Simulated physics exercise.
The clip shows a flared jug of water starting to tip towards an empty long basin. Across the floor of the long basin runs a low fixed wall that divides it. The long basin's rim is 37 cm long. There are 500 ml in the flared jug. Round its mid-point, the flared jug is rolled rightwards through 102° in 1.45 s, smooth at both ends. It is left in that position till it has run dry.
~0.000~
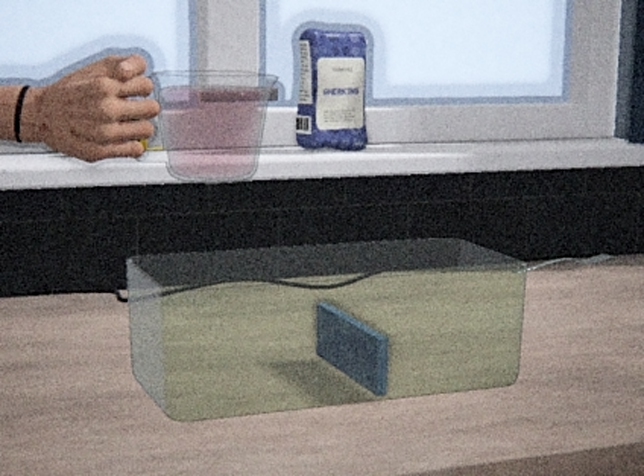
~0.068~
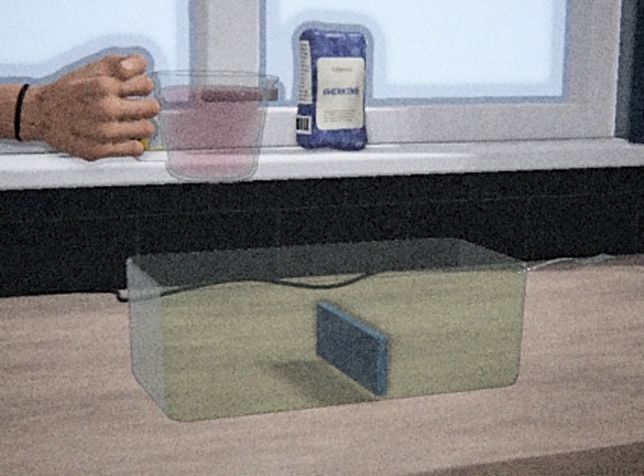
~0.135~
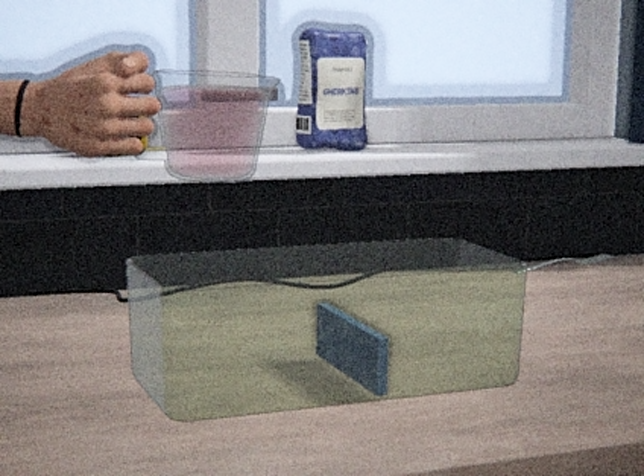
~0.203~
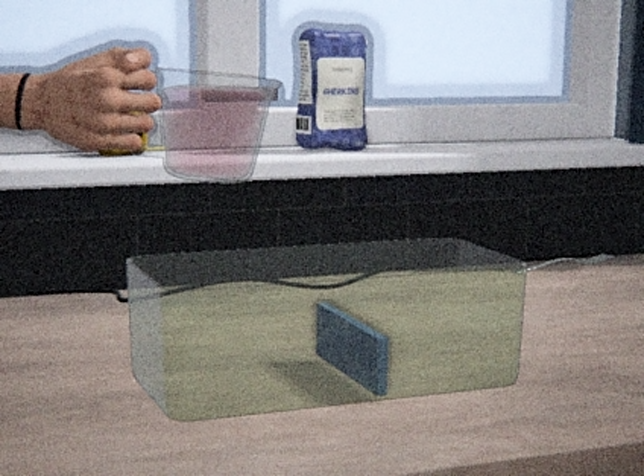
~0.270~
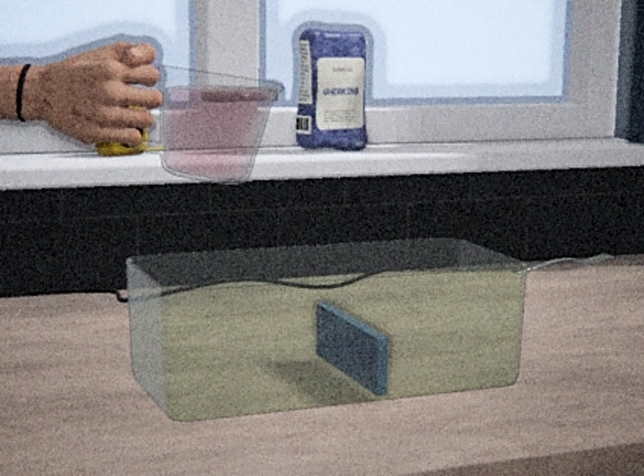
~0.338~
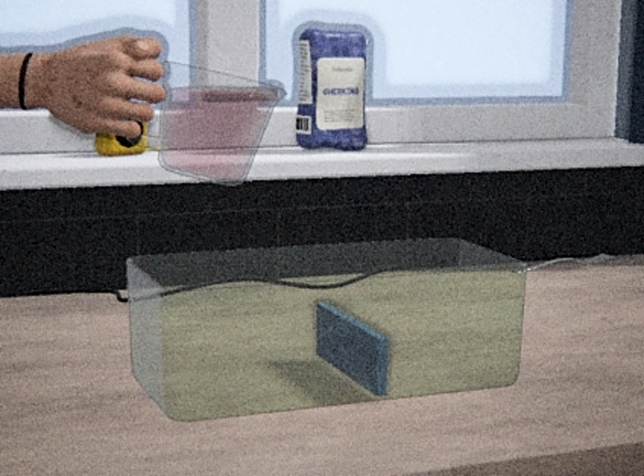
On a windowsill above a long clear basin, a hand gradually tilts a flared jug of pinkish liquid to the right.
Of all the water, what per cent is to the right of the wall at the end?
I would say 30 percent.
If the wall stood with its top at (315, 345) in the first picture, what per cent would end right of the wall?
Roughly 85 %.
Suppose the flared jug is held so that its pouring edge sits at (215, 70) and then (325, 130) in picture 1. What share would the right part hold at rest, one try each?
The first try gives around 0 percent, the second around 80 percent.
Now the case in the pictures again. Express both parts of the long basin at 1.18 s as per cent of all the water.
Around 44 on the left and around 28 on the right.
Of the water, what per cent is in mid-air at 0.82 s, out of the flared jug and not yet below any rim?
I'd put it at about 20 percent.
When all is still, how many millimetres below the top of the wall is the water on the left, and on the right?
Close to 46 mm left and close to 50 mm right.
Then, 0.82 s in, the tilt is 62° and 68 per cent is still to pour, 7 is left of the wall and 5 right of it.
Then, 1.18 s in, the tilt is 93° and 15 per cent is still to pour, 43 is left of the wall and 29 right of it.
Then, 1.55 s in, the tilt is 102° and 0 per cent is still to pour, 69 is left of the wall and 30 right of it.
Then, 1.95 s in, the tilt is 102° and 0 per cent is still to pour, 69 is left of the wall and 30 right of it.
Finally, 69 per cent lies left of the wall, 30 right of it and 1 outside.
